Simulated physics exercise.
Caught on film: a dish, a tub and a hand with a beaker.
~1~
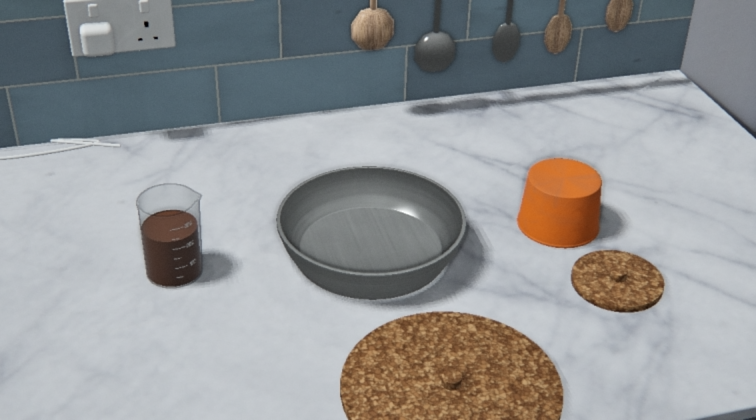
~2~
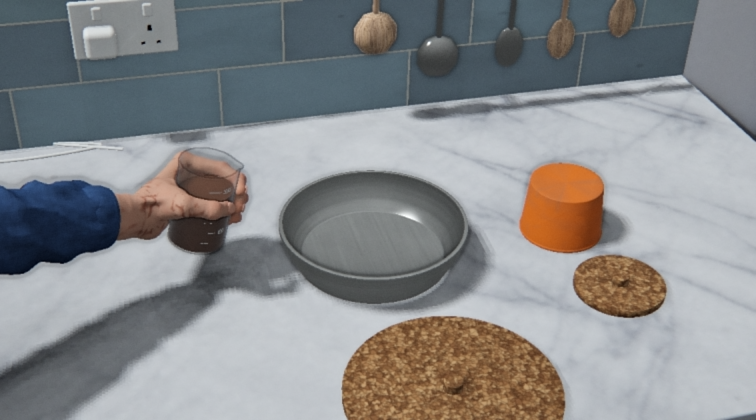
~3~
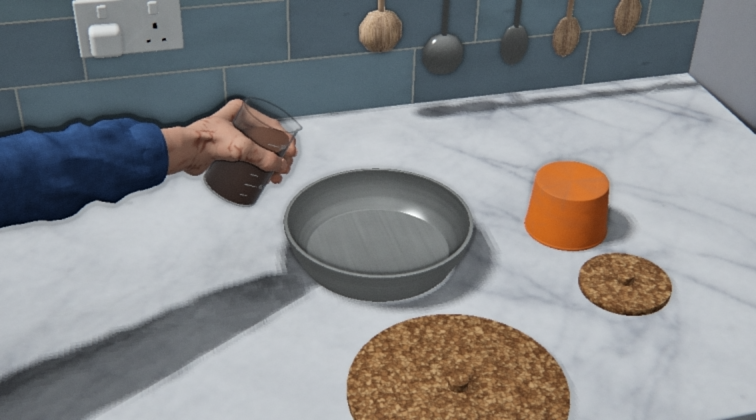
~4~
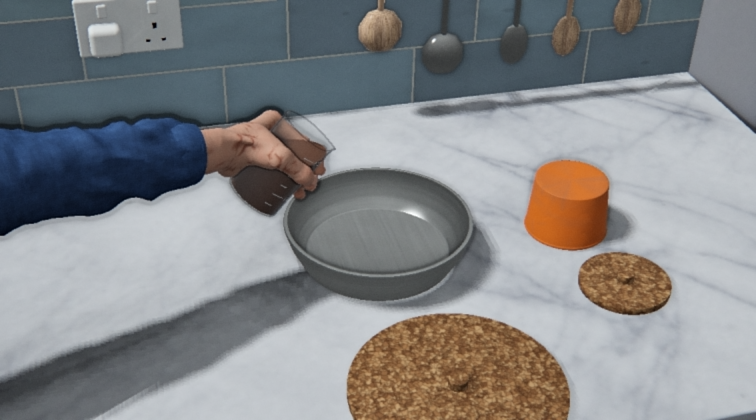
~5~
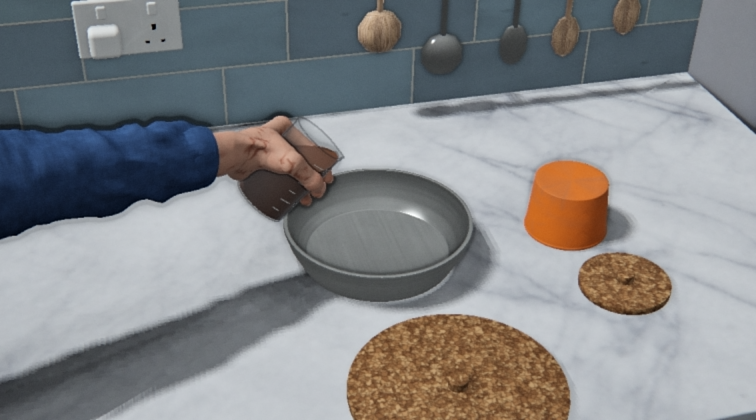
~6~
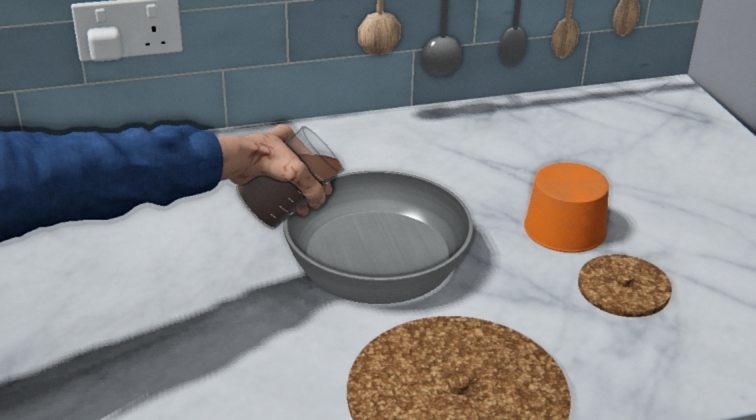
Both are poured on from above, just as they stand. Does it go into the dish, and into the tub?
The dish fills up and the tub lets it run off outside.
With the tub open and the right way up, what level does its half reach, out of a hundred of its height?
Roughly 25 per cent.
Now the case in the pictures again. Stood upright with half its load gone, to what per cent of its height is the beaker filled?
Roughly 30 per cent.
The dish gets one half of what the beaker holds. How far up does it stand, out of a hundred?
I make it 10 per cent.
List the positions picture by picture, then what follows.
In the first frame, nothing is moving yet; beaker (171, 235) about two thirds full; dish (371, 237) open; tub (561, 202) upside down.
In the second frame, the beaker is picked up; beaker about two thirds full, surface at (205, 191); dish (373, 241) open.
In the third frame, tilting; beaker (250, 152) tipped 30° with all of its load; tub (569, 205) upside down.
In the fourth frame, no stream yet; beaker (282, 163) tipped 40° with all of its load; dish (378, 238) open.
In the fifth frame, still nothing leaves it; beaker (290, 169) tipped 45° with all of its load; tub (568, 205) upside down.
In the sixth frame, on the point of pouring; beaker (290, 177) tipped 50° with all of its load; dish (378, 241) open; tub (568, 207) upside down.
Next, the cocoa goes into the dish.
After that, it runs off the upturned base of the tub.
Finally, the dish has its share inside; the tub is empty, in a puddle.
